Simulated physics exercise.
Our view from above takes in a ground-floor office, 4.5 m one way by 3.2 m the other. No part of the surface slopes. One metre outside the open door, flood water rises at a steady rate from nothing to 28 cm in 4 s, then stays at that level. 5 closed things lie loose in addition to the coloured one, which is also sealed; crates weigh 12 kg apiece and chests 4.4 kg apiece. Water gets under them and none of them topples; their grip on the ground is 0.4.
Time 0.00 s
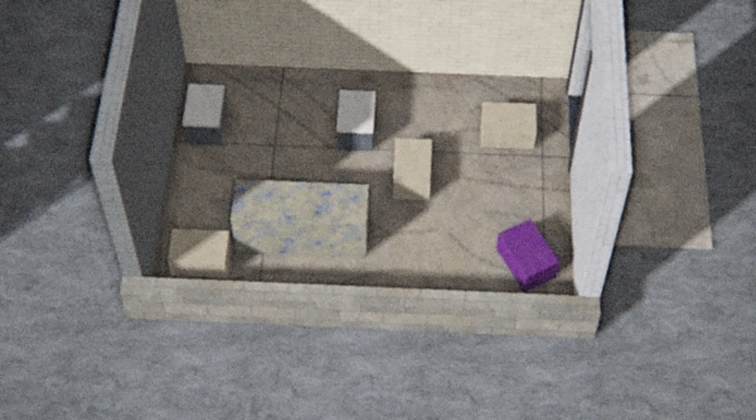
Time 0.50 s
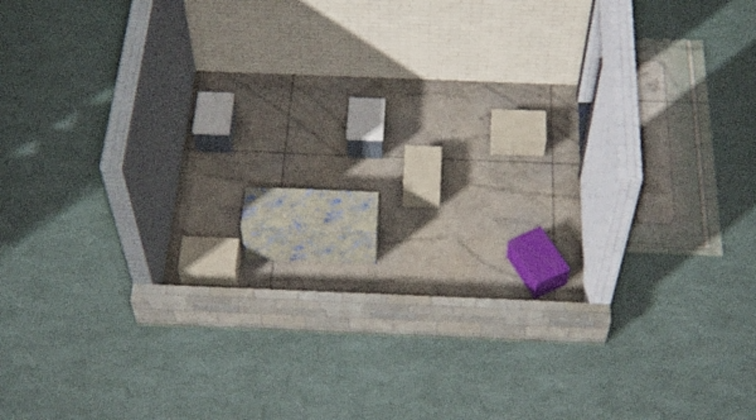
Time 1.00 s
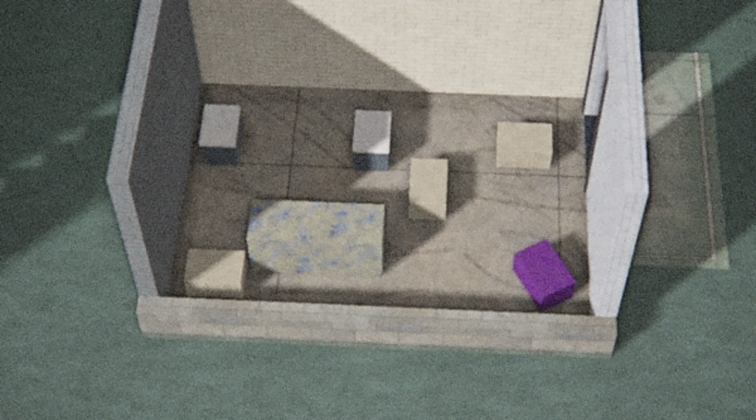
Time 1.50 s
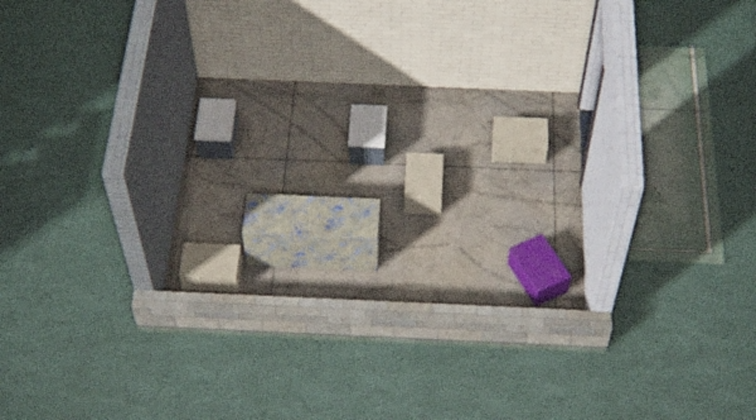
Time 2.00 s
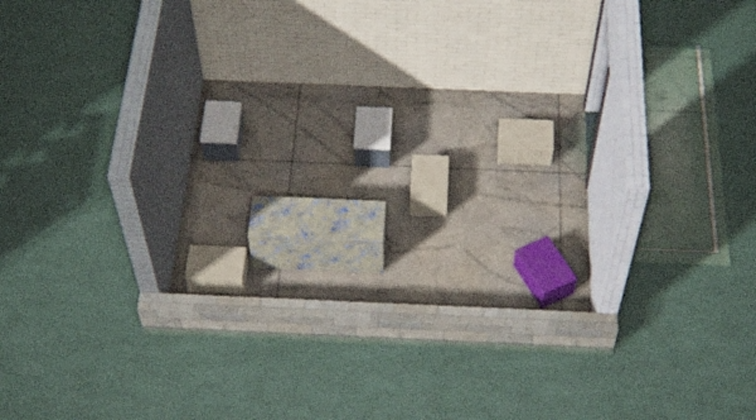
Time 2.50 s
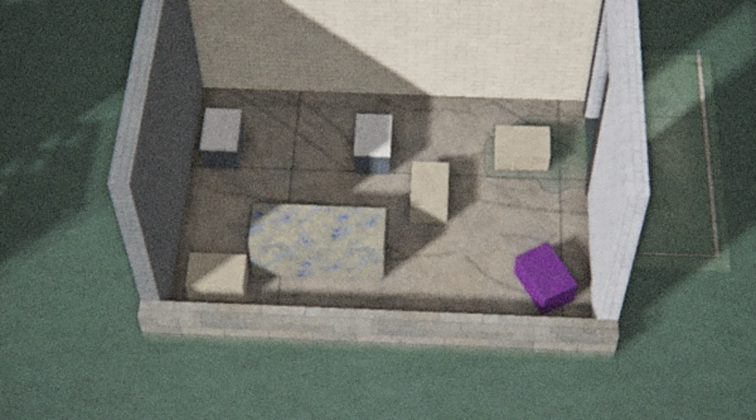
A roofless ground-floor office with pale walls and a brown floor is seen from above, with an open doorway on the right. A purple crate sits at the lower right, two grey boxes stand toward the back left, three beige boxes are spread about, and a speckled blue-and-cream rug lies left of centre. The grey ground outside turns murky green, the paving by the door dims beneath it, and the view shifts slightly while the boxes stay still.
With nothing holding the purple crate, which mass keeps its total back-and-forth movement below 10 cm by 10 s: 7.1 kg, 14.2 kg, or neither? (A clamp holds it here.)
Short answer: The heavier one.
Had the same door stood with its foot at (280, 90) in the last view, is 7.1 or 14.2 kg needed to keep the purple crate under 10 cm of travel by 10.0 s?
In that setup neither mass works.
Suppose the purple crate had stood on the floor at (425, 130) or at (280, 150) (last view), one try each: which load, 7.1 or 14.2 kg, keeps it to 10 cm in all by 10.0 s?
First try none suffices, second try none suffices.
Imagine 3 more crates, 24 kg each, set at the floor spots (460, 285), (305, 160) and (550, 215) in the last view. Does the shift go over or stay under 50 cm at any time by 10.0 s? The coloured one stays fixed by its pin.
First: Inside the limit; second: Beyond the limit; third: Inside the limit.
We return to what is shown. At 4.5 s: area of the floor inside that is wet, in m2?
Flooded: Near 7.0 m2.
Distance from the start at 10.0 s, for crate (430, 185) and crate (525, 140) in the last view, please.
140 cm, 300 cm.
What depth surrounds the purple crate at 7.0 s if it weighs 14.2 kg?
About 2 cm.
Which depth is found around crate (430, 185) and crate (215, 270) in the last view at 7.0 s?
Depths: Near 8 cm, then near 5 cm.
After 3.5 s the purple crate would be 0 cm from its start with 7.1 kg and 0 cm from its start with 14.2 kg; 0 cm of water round it then.
After 4.5 s the purple crate would be 0 cm from its start with 7.1 kg and 0 cm from its start with 14.2 kg; 1 cm of water round it then.
After 7.0 s the purple crate would be 0 cm from its start with 7.1 kg and 0 cm from its start with 14.2 kg; 2 cm of water round it then.
After 10.0 s the purple crate would be 37 cm from its start with 7.1 kg and 2 cm from its start with 14.2 kg; 5 cm of water round it then.
